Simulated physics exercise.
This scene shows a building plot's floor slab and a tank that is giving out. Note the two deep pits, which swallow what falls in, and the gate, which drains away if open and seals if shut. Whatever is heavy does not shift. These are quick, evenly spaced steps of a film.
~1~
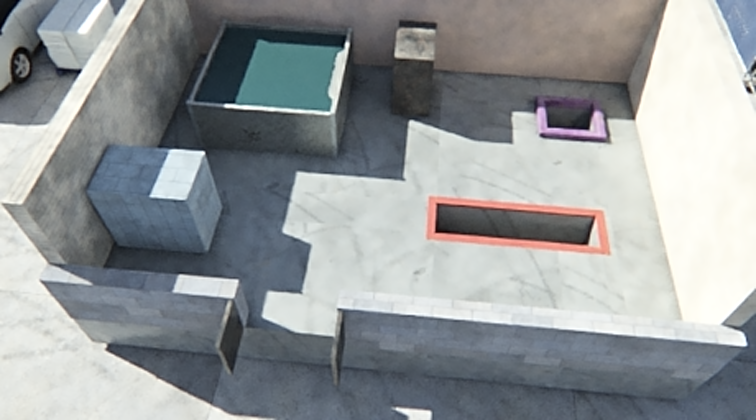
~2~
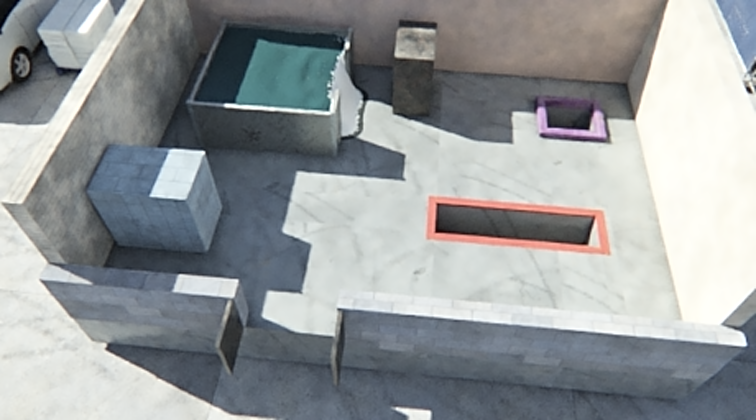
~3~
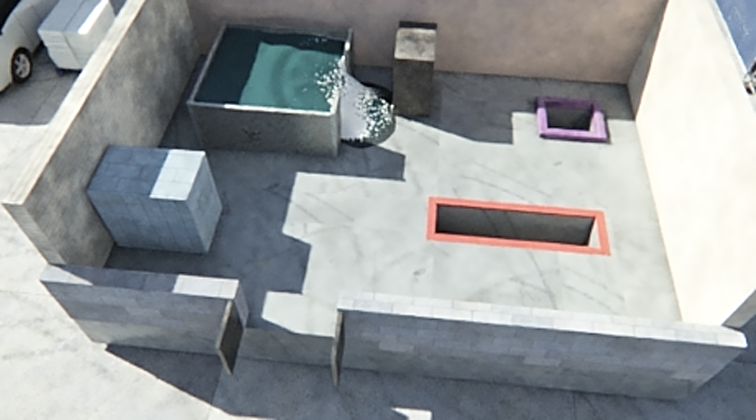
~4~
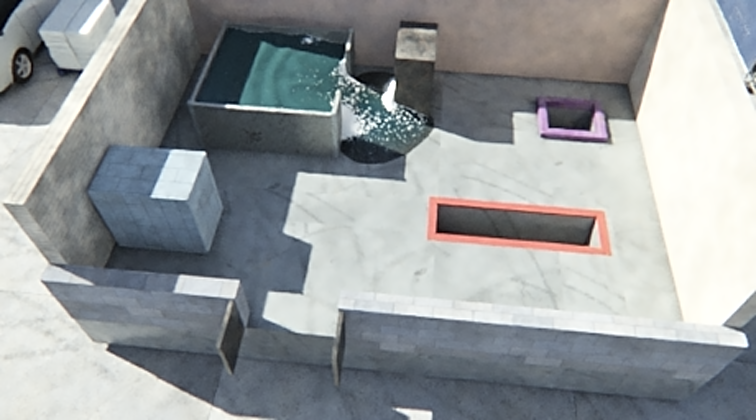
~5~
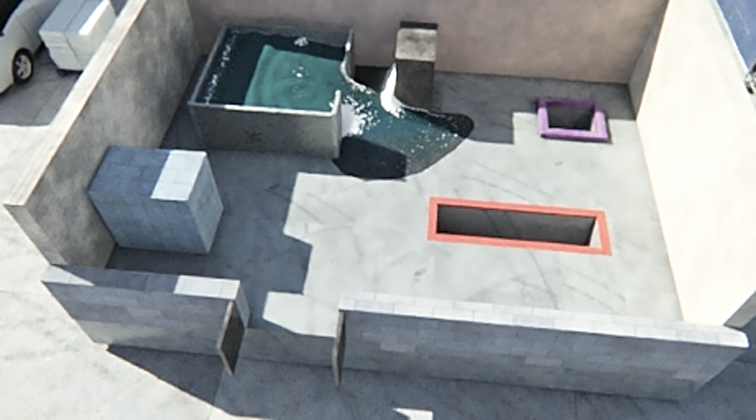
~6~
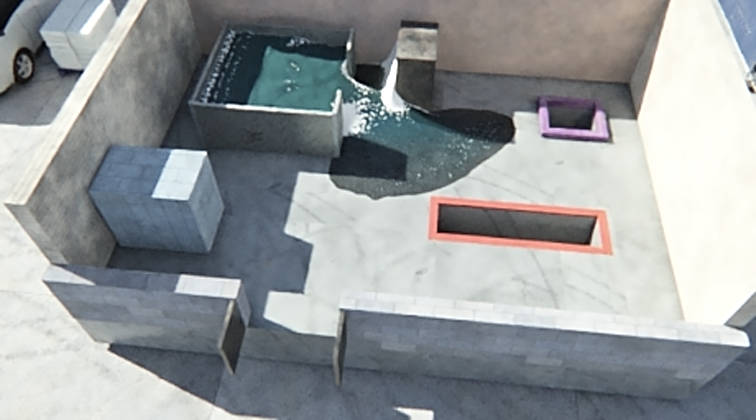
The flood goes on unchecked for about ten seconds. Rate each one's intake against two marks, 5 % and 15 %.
Ratings: Gate - below the 5 % mark; red pit - above the 15 % mark; purple pit - below the 5 % mark.
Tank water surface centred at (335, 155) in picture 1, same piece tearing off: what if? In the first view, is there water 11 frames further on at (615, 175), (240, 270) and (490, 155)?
Outcome, in sequence: Wetted, unwetted, wetted.
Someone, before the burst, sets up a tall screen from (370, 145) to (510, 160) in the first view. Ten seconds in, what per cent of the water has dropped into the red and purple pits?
The red pit takes 12 per cent and the purple pit 14 per cent.
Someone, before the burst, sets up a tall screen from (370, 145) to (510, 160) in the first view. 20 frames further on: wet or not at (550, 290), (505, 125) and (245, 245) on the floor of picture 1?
Taken in turn, the three points are unsoaked, soaked and soaked.
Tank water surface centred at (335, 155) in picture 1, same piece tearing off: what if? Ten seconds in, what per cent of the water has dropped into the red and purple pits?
Red 55 %, purple 2 %.
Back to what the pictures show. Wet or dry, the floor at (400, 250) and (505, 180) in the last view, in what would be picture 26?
One after the other: Waterlogged, waterlogged.
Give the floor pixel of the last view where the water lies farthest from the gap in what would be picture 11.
Front's tip: Near (650, 176).
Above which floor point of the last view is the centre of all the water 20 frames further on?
I reckon somewhere around (369, 129).
A moment on, water covers 35 % of the floor; the gate 0 %, the red pit 1 %, the purple pit 0 %.
Next, water covers 45 % of the floor; the gate 0 %, the red pit 7 %, the purple pit 1 %.
Then, water covers 65 % of the floor; the gate 0 %, the red pit 13 %, the purple pit 2 %.
Later, water covers 85 % of the floor; the gate 0 %, the red pit 23 %, the purple pit 2 %.
In the end, water covers 95 % of the floor; the gate 1 %, the red pit 41 %, the purple pit 2 %.
